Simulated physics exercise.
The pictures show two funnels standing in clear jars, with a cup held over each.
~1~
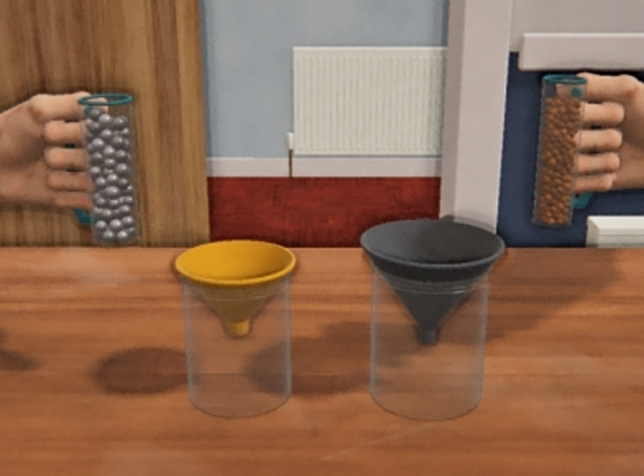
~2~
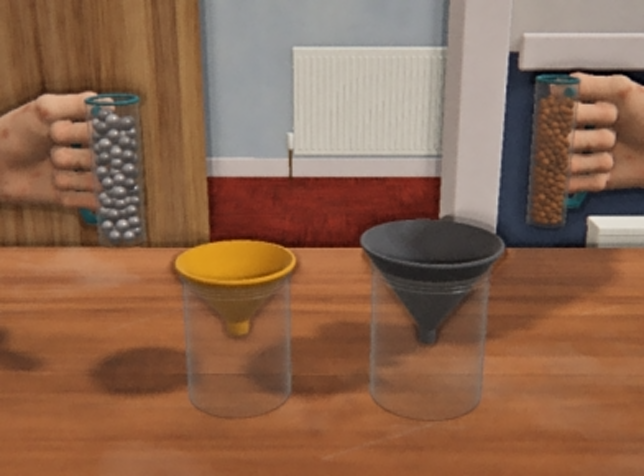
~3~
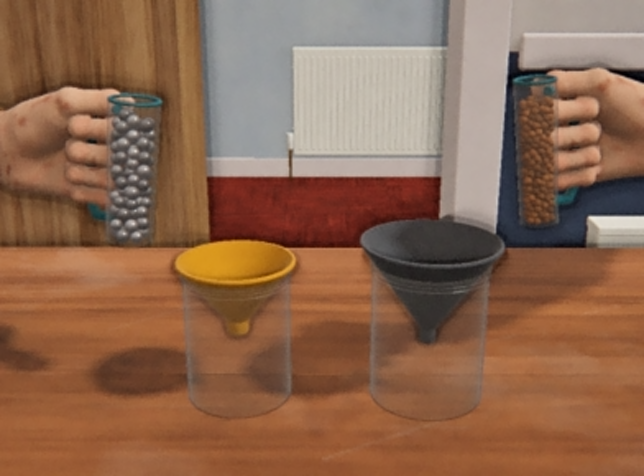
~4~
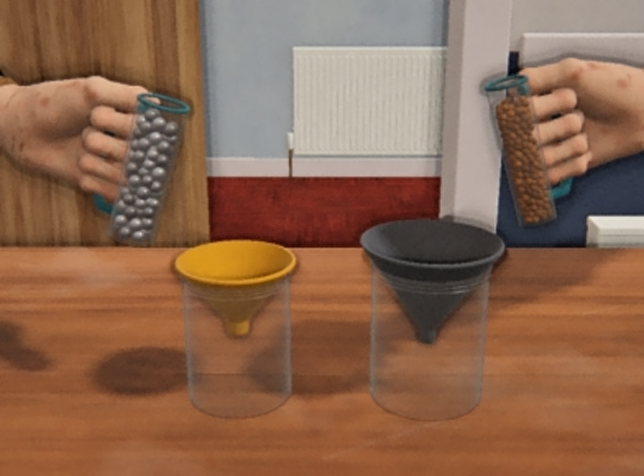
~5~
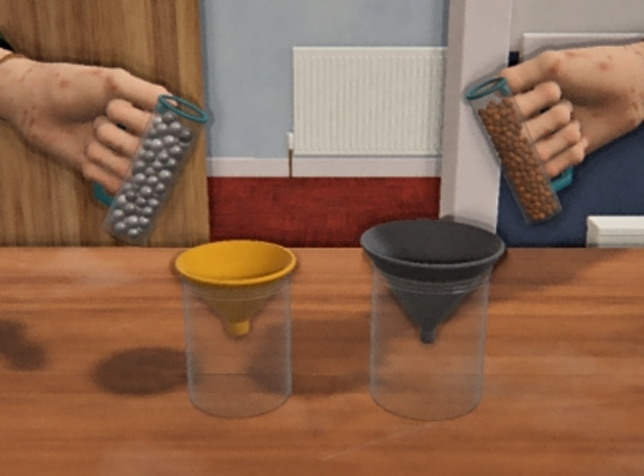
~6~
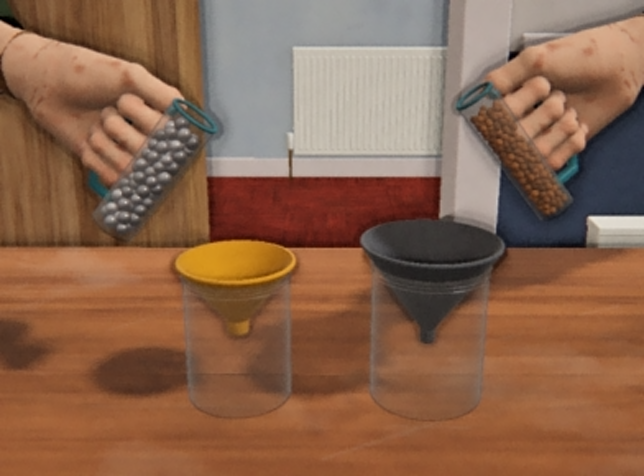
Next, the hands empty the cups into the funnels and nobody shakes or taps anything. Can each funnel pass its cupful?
The left funnel gets blocked and the right funnel gets blocked.
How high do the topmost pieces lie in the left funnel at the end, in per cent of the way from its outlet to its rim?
Close to 95 per cent.
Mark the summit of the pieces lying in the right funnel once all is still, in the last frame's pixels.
At about (406, 279).
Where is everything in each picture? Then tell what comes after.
Left funnel (236, 271), outlet at (238, 331), about one piece wide; left cup (111, 172), holding steel balls; right funnel (431, 252), outlet at (427, 341), under two pieces wide; right cup (558, 153), holding cereal balls, in the first picture.
Left cup (117, 172), upright; right cup (552, 153), upright, in the second picture.
Left cup (132, 172), tipped 6°; right cup (537, 153), tipped 6°, in the third picture.
Left cup (146, 172), tipped 17°; right cup (523, 153), tipped 17°, in the fourth picture.
Left cup (153, 172), tipped 28°; right cup (516, 153), tipped 28°, in the fifth picture.
Left funnel (236, 271), outlet at (238, 331); left cup (153, 172), tipped 38°; right funnel (431, 252), outlet at (427, 341); right cup (516, 153), tipped 38°, in the sixth picture.
Then, 0.31 s later than the last frame, left, every one still in the cup; right, every one still in the cup.
Then, 0.70 s later than the last frame, left, every one still in the cup; right, every one still in the cup.
Then, 1.11 s later than the last frame, left, the larger part still in the cup, roughly a quarter in or over the funnel; right, almost all still in the cup, about a tenth in or over the funnel.
When it is over, left, every one stuck in the funnel, not one down in the jar; right, almost all stuck in the funnel, just a few down in the jar.
